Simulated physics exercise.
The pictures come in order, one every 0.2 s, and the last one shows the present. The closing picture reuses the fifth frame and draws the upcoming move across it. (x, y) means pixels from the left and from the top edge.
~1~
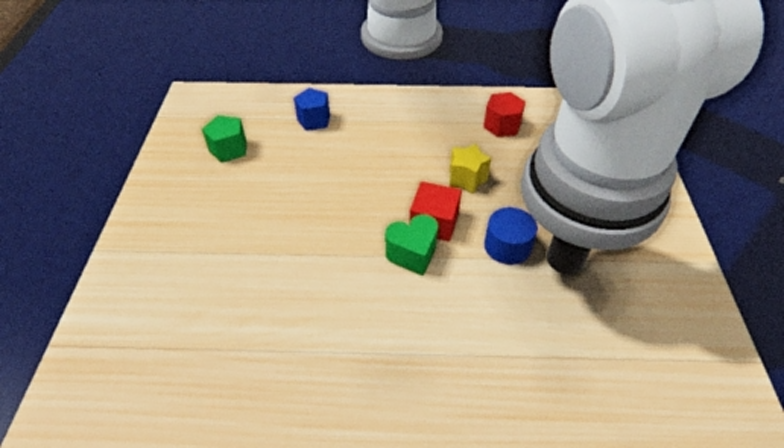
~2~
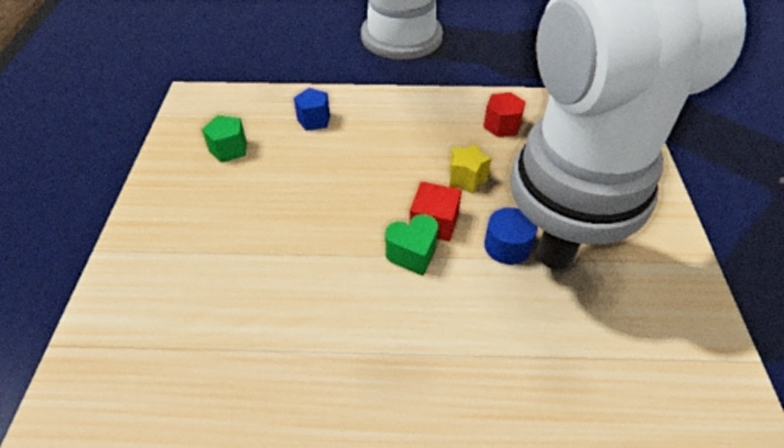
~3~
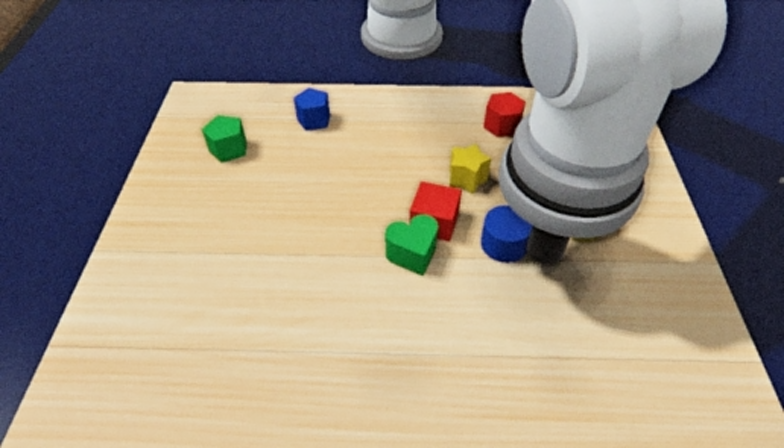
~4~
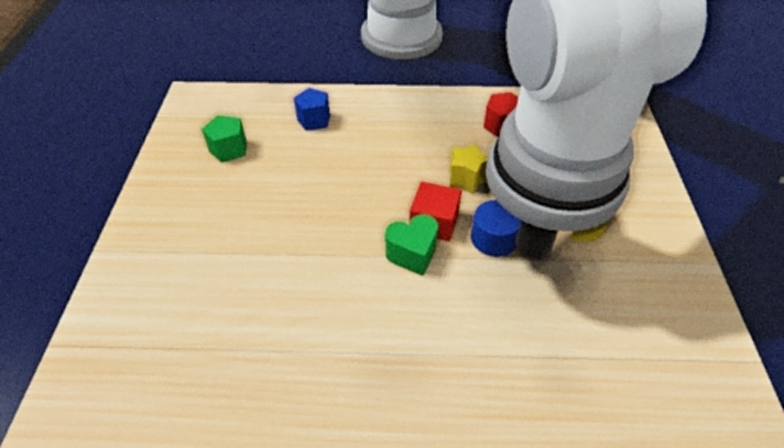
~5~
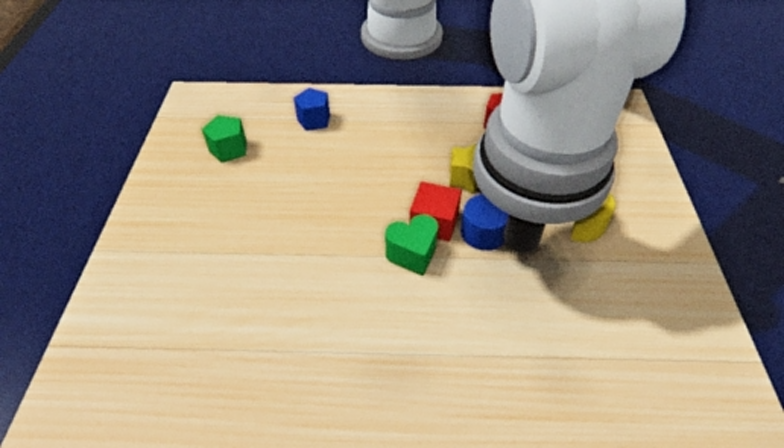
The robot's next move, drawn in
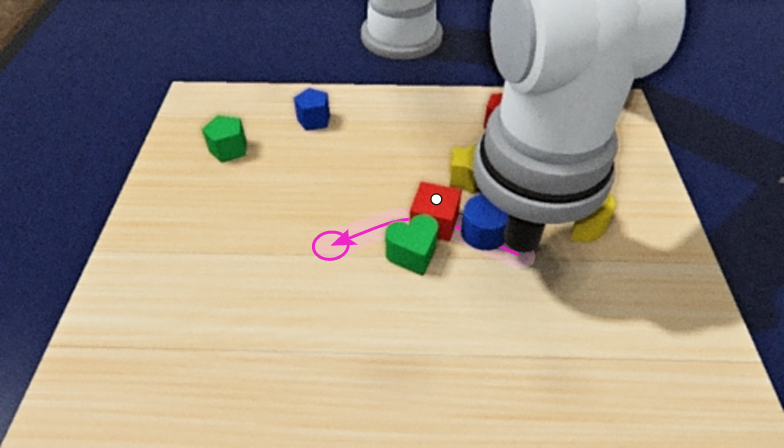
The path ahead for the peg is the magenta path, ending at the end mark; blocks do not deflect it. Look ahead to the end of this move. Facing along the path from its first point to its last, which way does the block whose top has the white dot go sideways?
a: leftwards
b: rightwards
The correct letter is b.
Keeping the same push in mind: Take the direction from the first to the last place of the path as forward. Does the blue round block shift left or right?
It moves right.
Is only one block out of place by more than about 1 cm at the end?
No
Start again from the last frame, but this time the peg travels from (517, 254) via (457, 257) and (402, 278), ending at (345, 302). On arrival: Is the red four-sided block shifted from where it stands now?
My answer is yes.
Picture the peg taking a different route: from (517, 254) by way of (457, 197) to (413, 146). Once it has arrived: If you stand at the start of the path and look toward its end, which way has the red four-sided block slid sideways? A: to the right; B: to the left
My pick is B.
Path on the board, from (517, 254) over (456, 227) and (392, 222) to (331, 245); the dot is on the red four-sided block.
What follows on the original path. One third of the way, peg at (456, 210); red four-sided block at (399, 186), turned 40° anticlockwise; blue round block at (441, 176).
Two thirds of the way, peg at (392, 207); red four-sided block at (355, 180), turned 25° anticlockwise; blue round block at (428, 168).
At the end, peg at (329, 230); green heart-shaped block in place; red four-sided block at (340, 181), turned 15° clockwise; blue round block at (428, 168).
